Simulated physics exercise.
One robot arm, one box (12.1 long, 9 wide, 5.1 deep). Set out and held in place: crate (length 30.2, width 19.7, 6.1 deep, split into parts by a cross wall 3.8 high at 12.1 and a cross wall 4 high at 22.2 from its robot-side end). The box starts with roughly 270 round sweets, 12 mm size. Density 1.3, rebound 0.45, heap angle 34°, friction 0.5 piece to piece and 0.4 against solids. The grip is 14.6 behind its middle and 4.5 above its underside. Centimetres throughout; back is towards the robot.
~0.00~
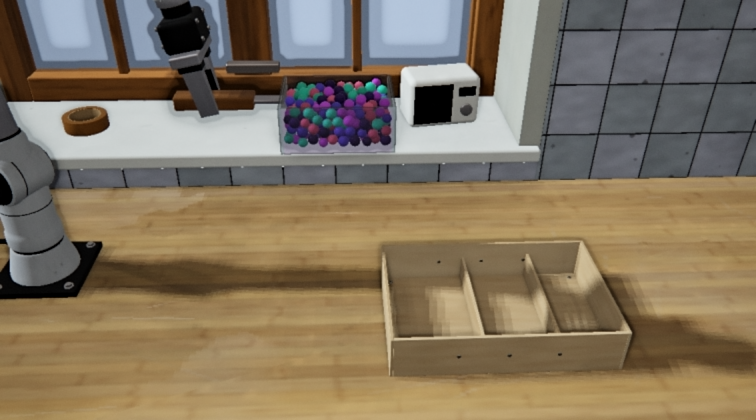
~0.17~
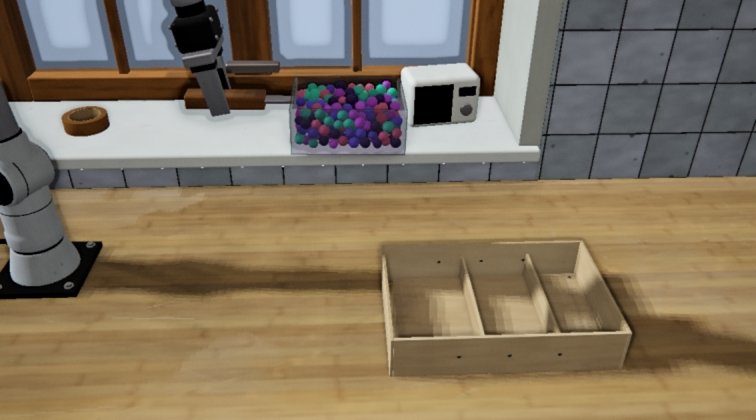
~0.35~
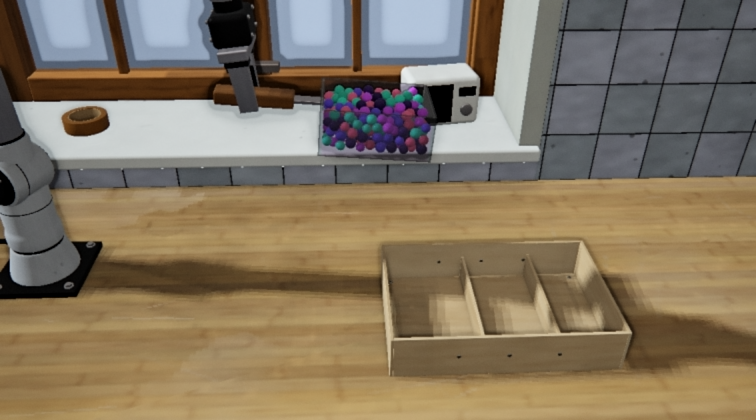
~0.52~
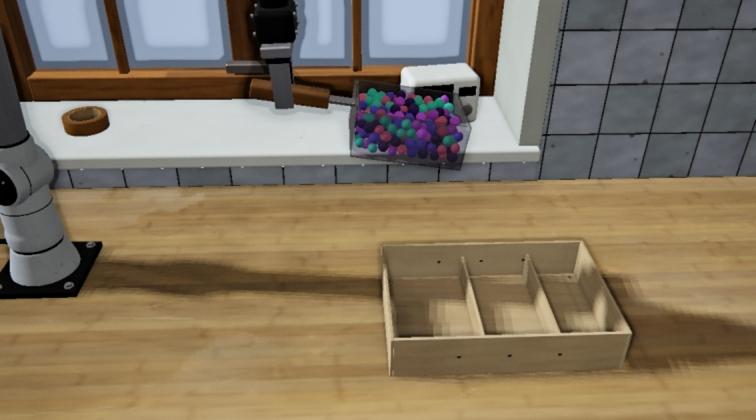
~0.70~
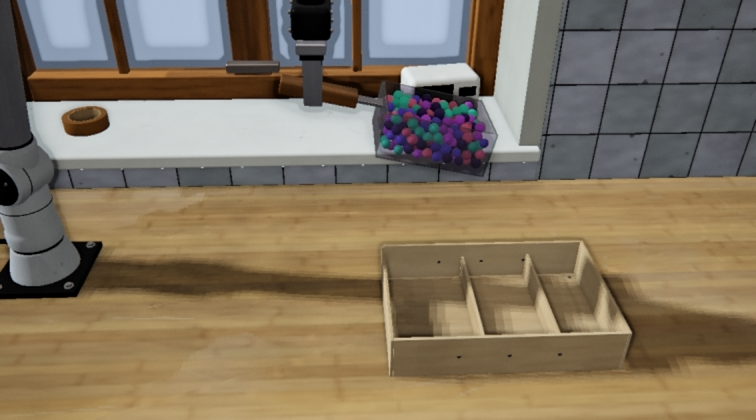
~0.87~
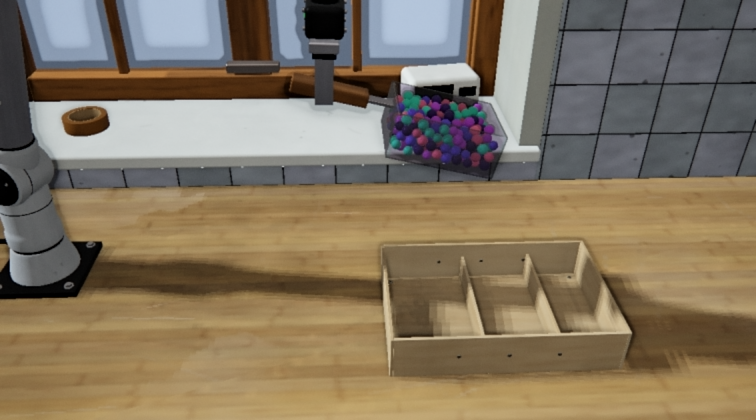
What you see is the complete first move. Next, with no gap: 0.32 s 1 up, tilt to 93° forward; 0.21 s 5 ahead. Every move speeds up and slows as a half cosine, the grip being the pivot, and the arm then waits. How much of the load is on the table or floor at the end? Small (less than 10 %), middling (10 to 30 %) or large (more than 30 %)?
On the table or floor the share is middling, 10 to 30 %.
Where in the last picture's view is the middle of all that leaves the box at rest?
At about (423, 319).
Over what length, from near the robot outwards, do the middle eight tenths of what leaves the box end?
Some 22 cm.
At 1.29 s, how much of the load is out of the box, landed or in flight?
Some 30 per cent.
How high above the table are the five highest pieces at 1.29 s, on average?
About 28 cm.
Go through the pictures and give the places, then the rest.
The first picture shows box floor at (338, 131), level; upper third of the load around (336, 101), from x 290 to 385, top at y 85; 274 in the box.
The second picture shows box floor at (348, 133), tilted 1° forward; upper third of the load around (347, 103), from x 300 to 400, top at y 85.
The third picture shows box floor at (373, 137), tilted 5° forward; upper third of the load around (368, 107), from x 325 to 425, top at y 90.
The fourth picture shows box floor at (403, 141), tilted 9° forward; upper third of the load around (396, 112), from x 360 to 460, top at y 95.
The fifth picture shows box floor at (426, 145), tilted 13° forward; upper third of the load around (416, 115), from x 380 to 485, top at y 95.
The sixth picture shows box floor at (435, 146), tilted 14° forward; upper third of the load around (423, 117), from x 390 to 495, top at y 95; 274 in the box.
By 1.08 s, tilted 73° forward, highest piece 26 above the table; 242 in the box, 2 in the robot-side part, 30 in flight or on a rim.
By 1.29 s, tilted 93° forward, highest piece 28 above the table; 190 in the box, 36 on the table or floor, 33 in the robot-side part, 15 in flight or on a rim.
By 1.60 s, tilted 93° forward, highest piece 20 above the table; 144 in the robot-side part, 60 in the box, 50 on the table or floor, 2 in the middle part, 18 in flight or on a rim.
By 2.65 s, tilted 93° forward, highest piece 20 above the table; 167 in the robot-side part, 61 on the table or floor, 44 in the box, 2 in the middle part.
Final count, 167 in the robot-side part, 61 on the table or floor, 44 in the box, 2 in the middle part. That is 22 % on the table or floor.
